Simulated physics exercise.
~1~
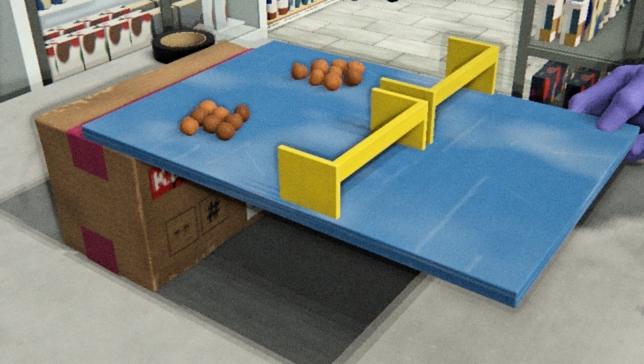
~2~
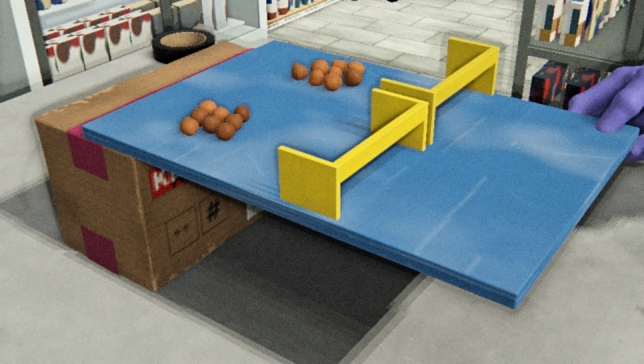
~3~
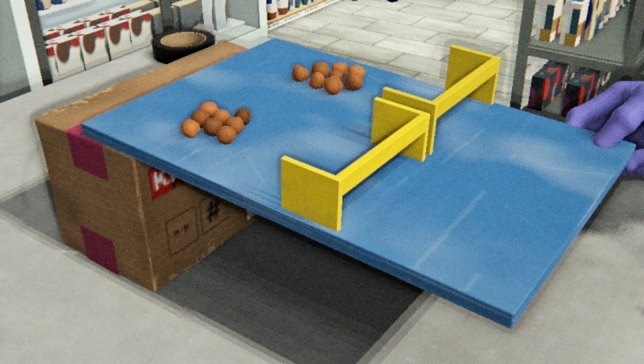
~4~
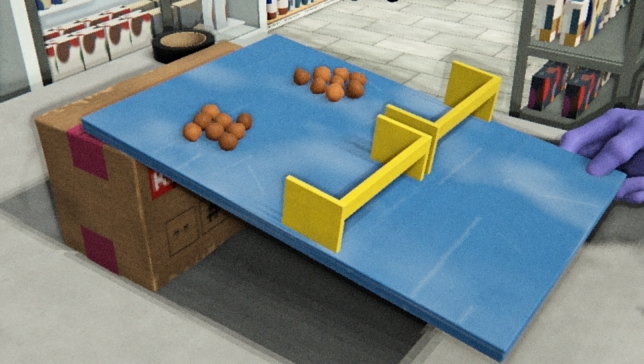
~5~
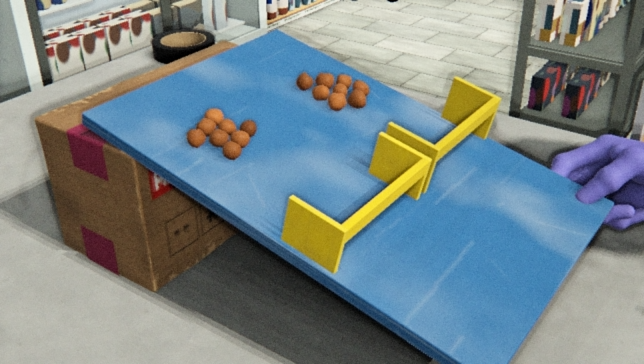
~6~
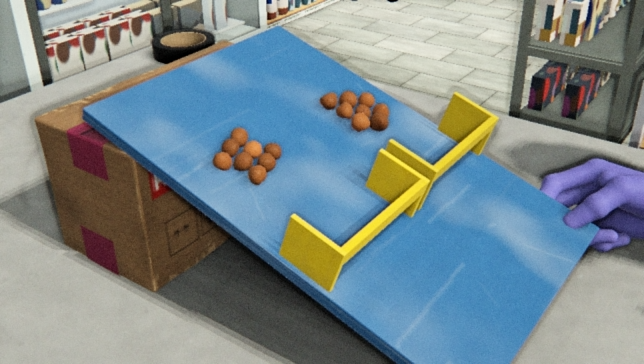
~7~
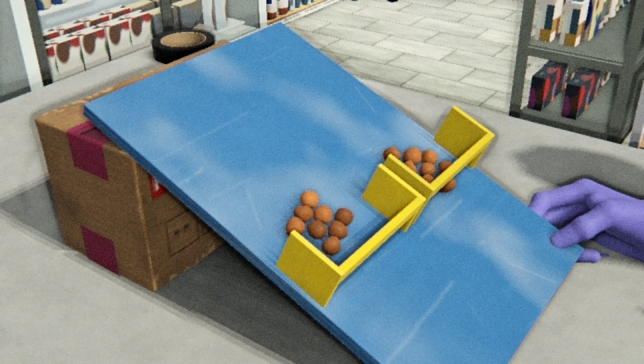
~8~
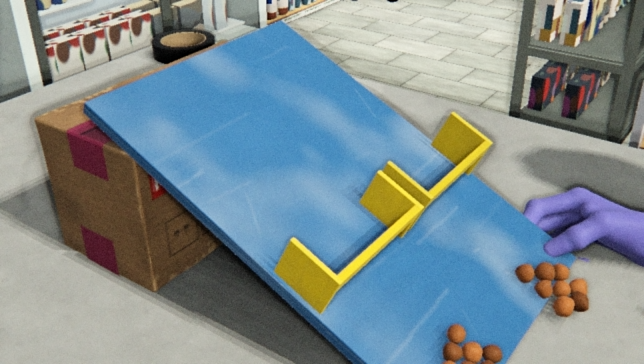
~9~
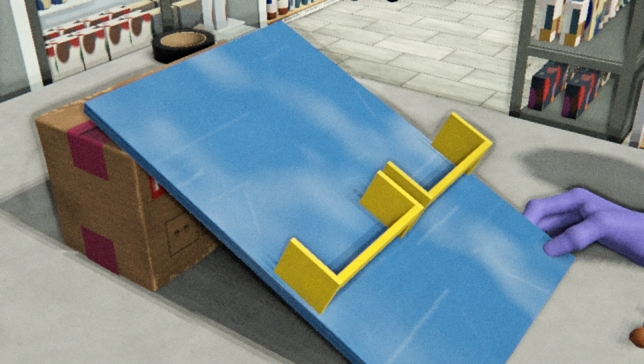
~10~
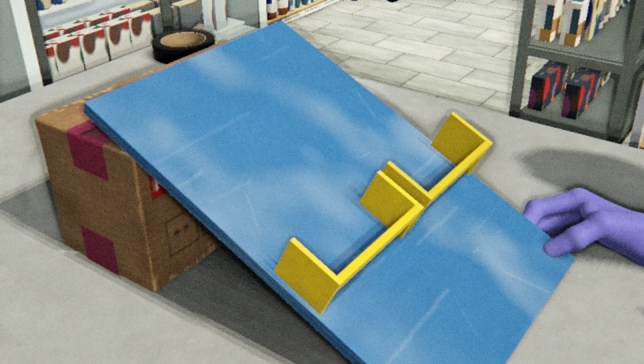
Two clusters of small brown balls rest on a blue board that lies across a cardboard box, seen from a raised angle above a grey surface with store shelves behind. Two yellow raised gates stand across the board's middle, and a purple-gloved hand holds its right end. The hand lowers that end, and the board tilts into a ramp. The balls begin to slide, reach the gates, pass beneath both, and spill off the low end to the right. The board ends at rest on its slope, empty except for the gates, with the hand still beside it.
